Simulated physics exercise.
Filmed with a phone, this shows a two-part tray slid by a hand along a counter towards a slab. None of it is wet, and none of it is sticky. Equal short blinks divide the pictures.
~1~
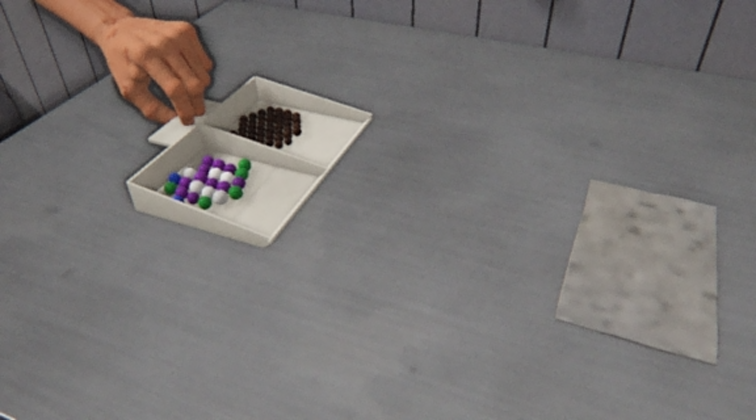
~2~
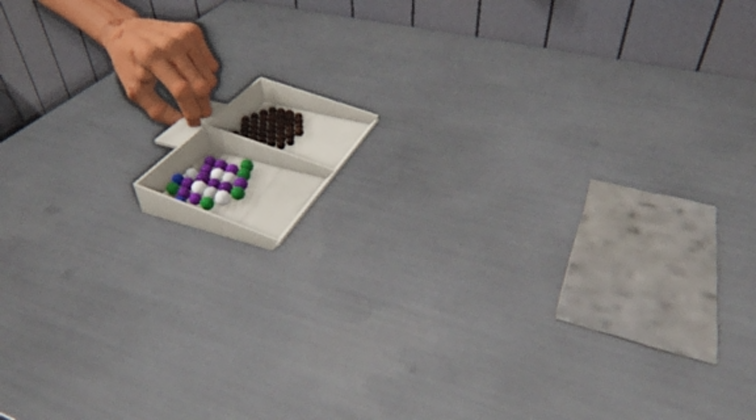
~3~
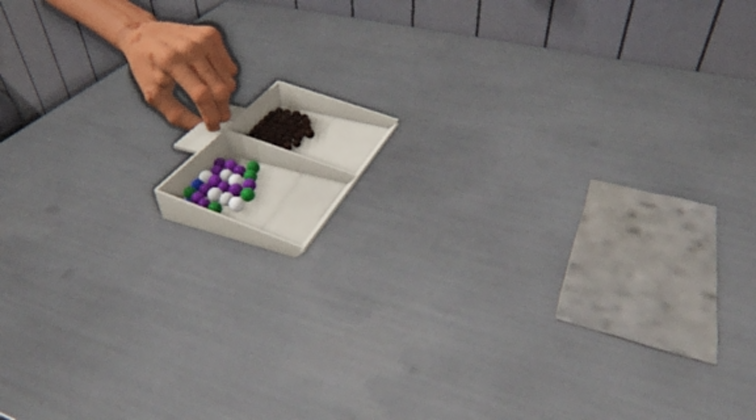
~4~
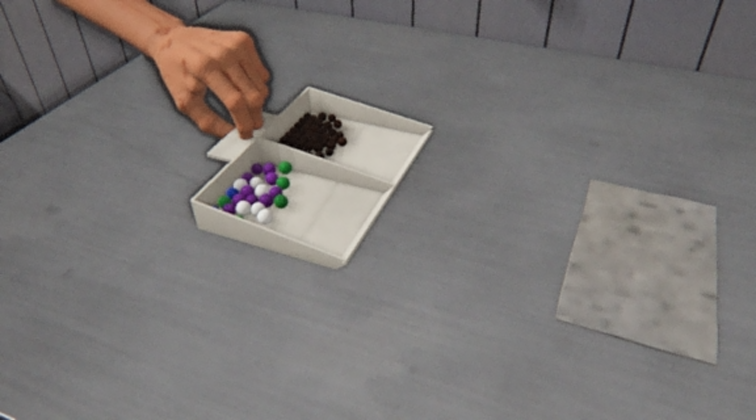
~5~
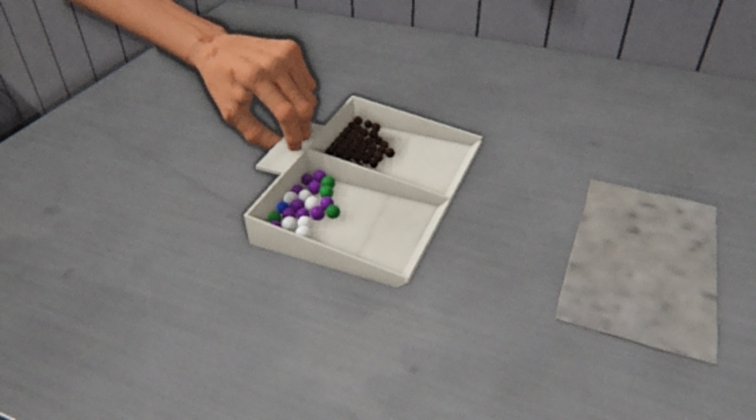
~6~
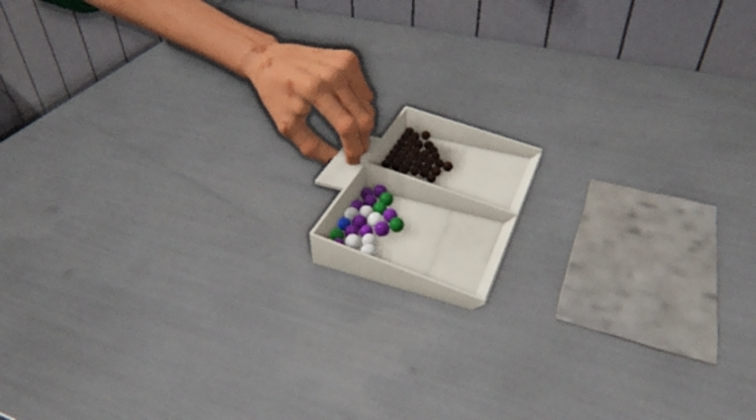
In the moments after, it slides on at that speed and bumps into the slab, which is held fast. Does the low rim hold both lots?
Final state - the nearer portion overflows partly, the farther portion overflows partly.
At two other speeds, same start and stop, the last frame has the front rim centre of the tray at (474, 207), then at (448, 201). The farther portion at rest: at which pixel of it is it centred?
About (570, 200), then about (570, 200).
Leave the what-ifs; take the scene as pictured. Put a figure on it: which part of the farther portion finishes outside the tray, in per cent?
Some 40 %.
Then, 0.03 s past the last view, tray still sliding, front rim near (548, 225); nearer portion all inside; farther portion all inside.
Then, 0.16 s past the last view, tray stopped at the slab; nearer portion a small part out of the tray; farther portion a small part out of the tray.
Then, 0.37 s past the last view, tray stopped at the slab; nearer portion about half out of the tray; farther portion about a third out of the tray.
Finally, tray stopped at the slab; nearer portion about half out of the tray; farther portion about a third out of the tray.
